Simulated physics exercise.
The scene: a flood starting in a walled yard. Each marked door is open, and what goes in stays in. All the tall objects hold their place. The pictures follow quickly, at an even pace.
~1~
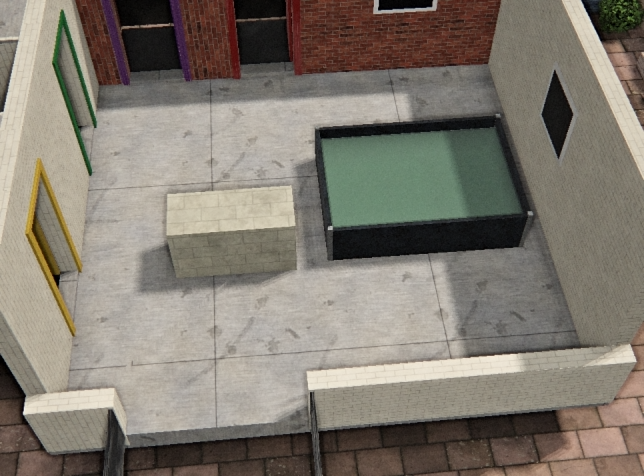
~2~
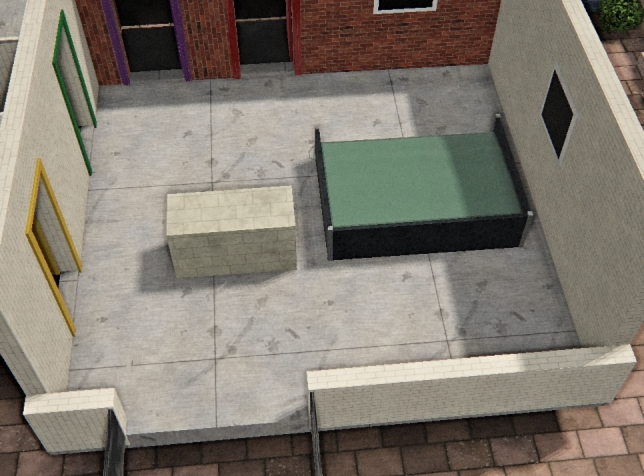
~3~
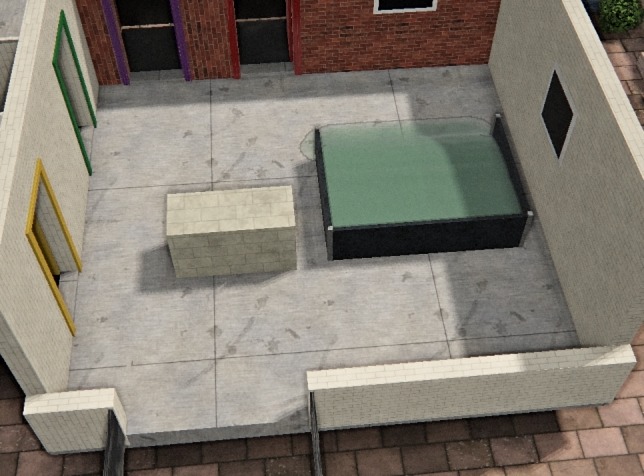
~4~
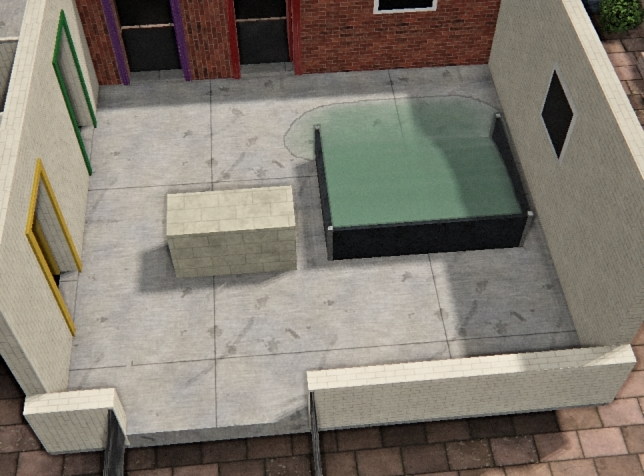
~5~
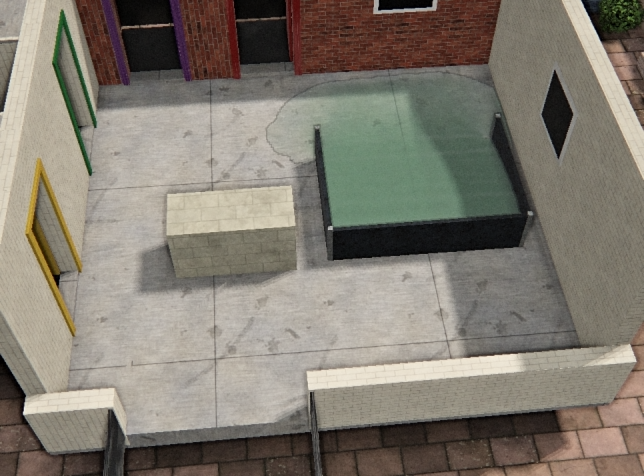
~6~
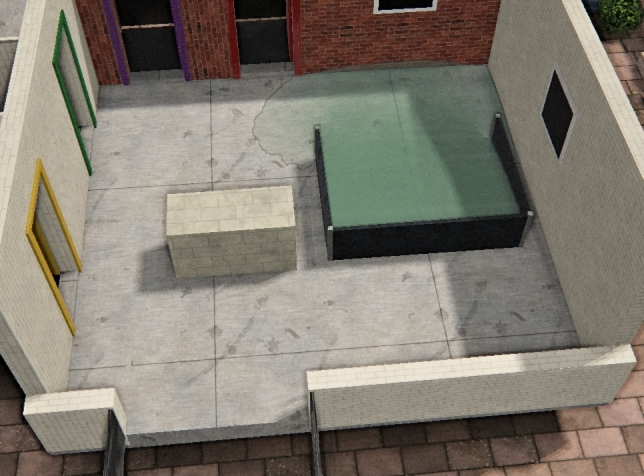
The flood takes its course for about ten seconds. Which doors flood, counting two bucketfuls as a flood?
The red door lets in a lot; the green door lets in a lot; the purple door lets in a lot; the yellow door admits no more than that.
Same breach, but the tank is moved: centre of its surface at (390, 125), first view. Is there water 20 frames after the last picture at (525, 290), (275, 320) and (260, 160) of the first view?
One after the other: Under water, no water, not flooded.
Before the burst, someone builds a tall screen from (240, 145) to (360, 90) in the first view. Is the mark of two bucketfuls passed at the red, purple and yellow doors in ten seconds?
Red is under; purple holds; yellow stays under.
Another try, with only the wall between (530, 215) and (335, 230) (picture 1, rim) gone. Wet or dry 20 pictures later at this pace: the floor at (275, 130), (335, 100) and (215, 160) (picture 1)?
In that order: Free of water, no water, free of water.
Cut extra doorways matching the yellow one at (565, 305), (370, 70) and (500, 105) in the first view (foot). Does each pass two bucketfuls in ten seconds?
One after the other: Keeps below it, goes over, passes that mark.
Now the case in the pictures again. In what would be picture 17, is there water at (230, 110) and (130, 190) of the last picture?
As listed: Wet, no water.
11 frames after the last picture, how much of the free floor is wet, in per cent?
Some 25 per cent.
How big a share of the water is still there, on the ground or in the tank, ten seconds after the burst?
Roughly 86 per cent.
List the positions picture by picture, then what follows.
In the first frame, still water in the tank at (418, 174).
In the second frame, water pours out on the tank's far side and has run to a hidden place.
In the third frame, water pours out on the tank's far side and has run to (307, 143).
In the fourth frame, the front is at (291, 136), out from the gap on the tank's far side.
In the fifth frame, the front is at (494, 92), out from the gap on the tank's far side.
In the sixth frame, the front is at (475, 66), out from the gap on the tank's far side.
A moment on, water covers 25 % of the floor; the red door under two buckets in, the green door not reached, the purple door not reached, the yellow door not reached.
Next, water covers 25 % of the floor; the red door over two buckets in, the green door not reached, the purple door wet at the sill, nothing in, the yellow door not reached.
Then, water covers 50 % of the floor; the red door over two buckets in, the green door under two buckets in, the purple door under two buckets in, the yellow door not reached.
Later, water covers 80 % of the floor; the red door over two buckets in, the green door over two buckets in, the purple door under two buckets in, the yellow door wet at the sill, nothing in.
In the end, water covers 95 % of the floor; the red door over two buckets in, the green door over two buckets in, the purple door over two buckets in, the yellow door under two buckets in.
